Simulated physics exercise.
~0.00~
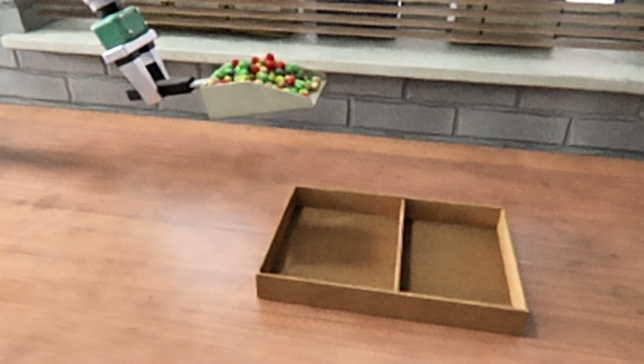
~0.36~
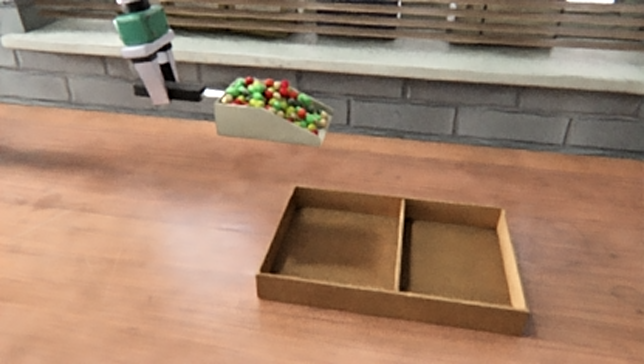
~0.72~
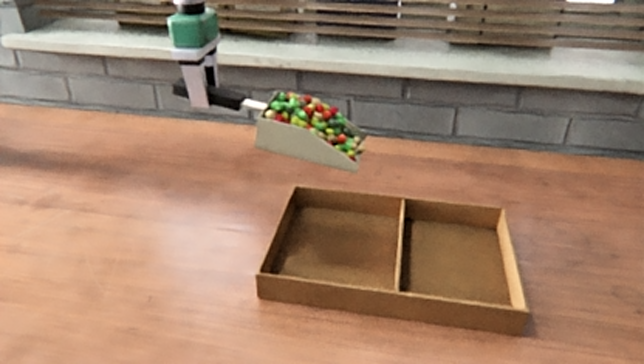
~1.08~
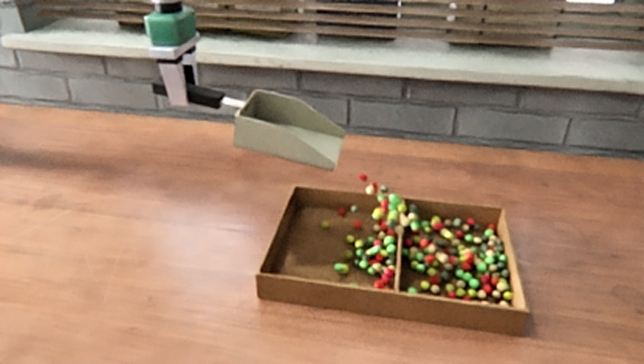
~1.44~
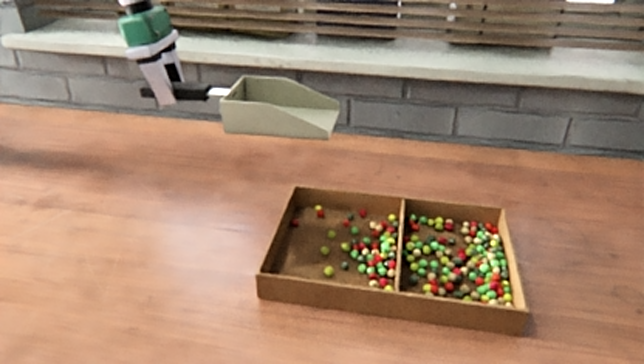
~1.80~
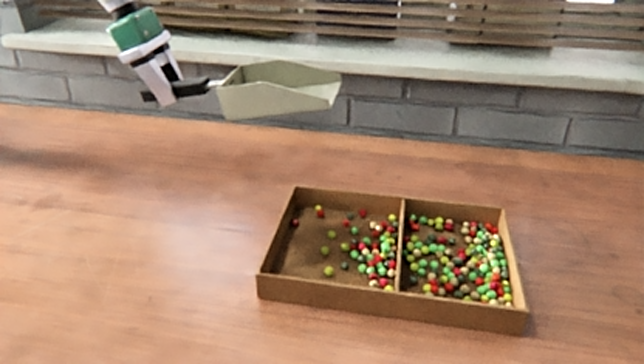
A robot arm tips a scoop of colourful sweets into a divided tray, mostly the right part.
